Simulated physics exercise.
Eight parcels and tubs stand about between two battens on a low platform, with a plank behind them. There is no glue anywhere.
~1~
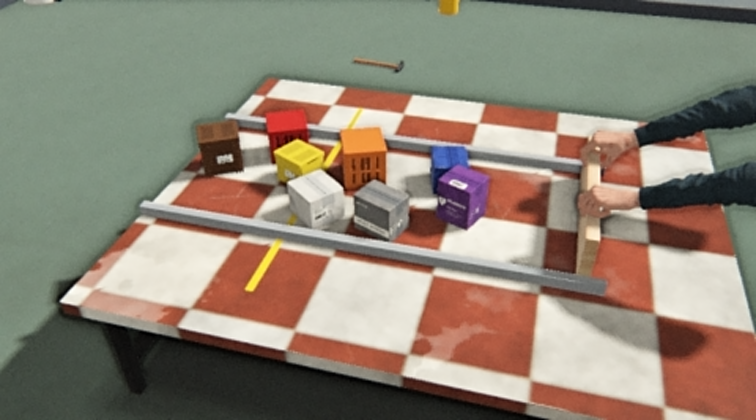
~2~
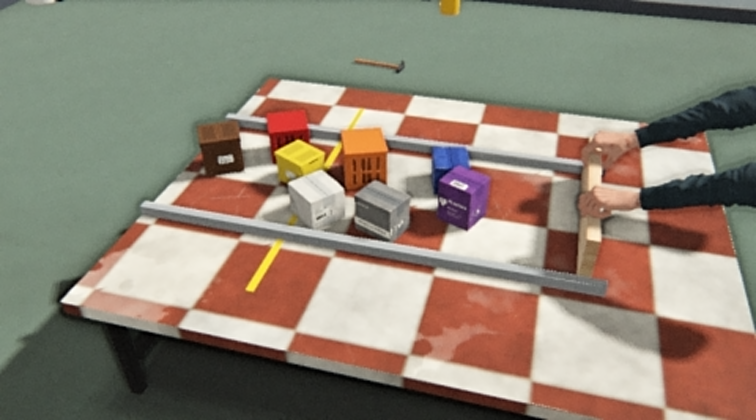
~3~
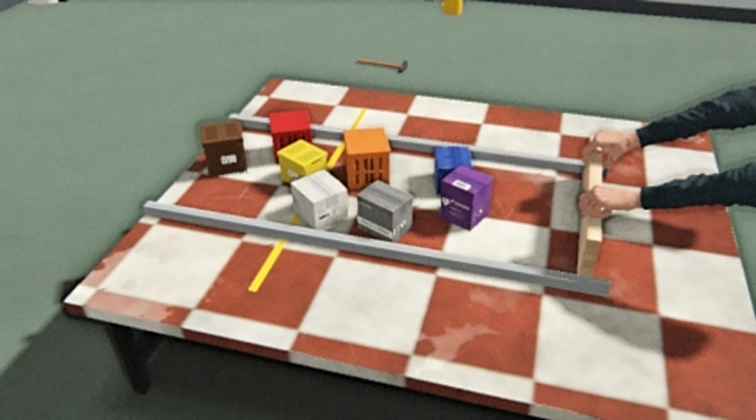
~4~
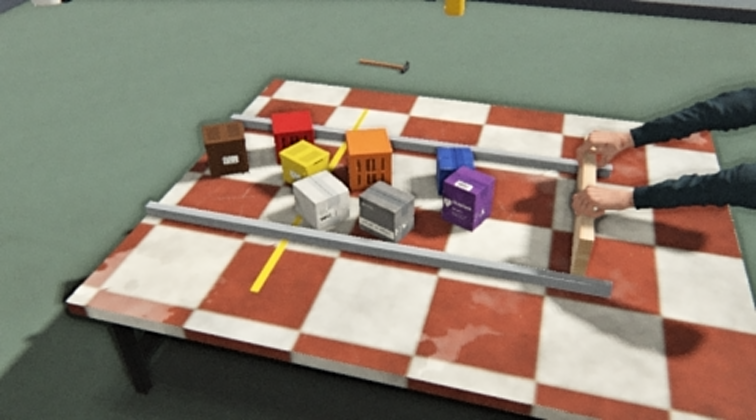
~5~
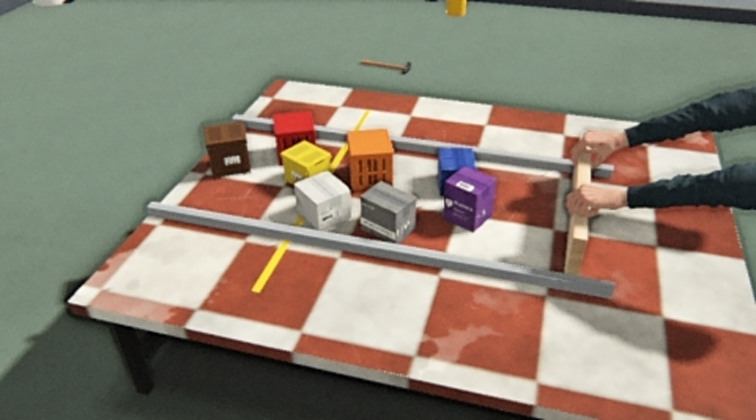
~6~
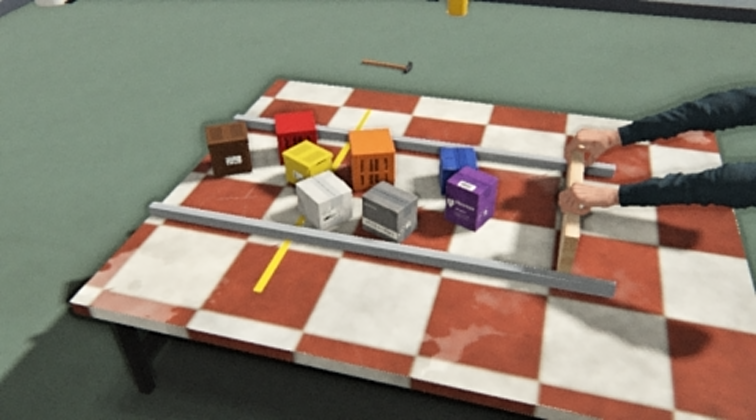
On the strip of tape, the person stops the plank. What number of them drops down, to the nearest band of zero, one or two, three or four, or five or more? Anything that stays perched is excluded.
Nearest band: Zero.
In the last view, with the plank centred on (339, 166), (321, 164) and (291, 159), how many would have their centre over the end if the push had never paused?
Result per place: 0; 0; 1.
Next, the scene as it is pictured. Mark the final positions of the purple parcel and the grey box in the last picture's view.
Answer: First (299, 175), after that (277, 205).
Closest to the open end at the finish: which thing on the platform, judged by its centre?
The brown tote finishes nearest.
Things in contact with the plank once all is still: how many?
At rest, 3 are in contact.
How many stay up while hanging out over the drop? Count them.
The number is 1.
Soon after, none off yet; brown tote at rest near (230, 150); red crate at rest near (296, 138); yellow tote at rest near (309, 168).
After that, none off yet; brown tote at rest near (230, 150); red crate displaced a little near (288, 136); yellow tote displaced about its own width near (276, 165).
In the end, the number that fall off is zero.
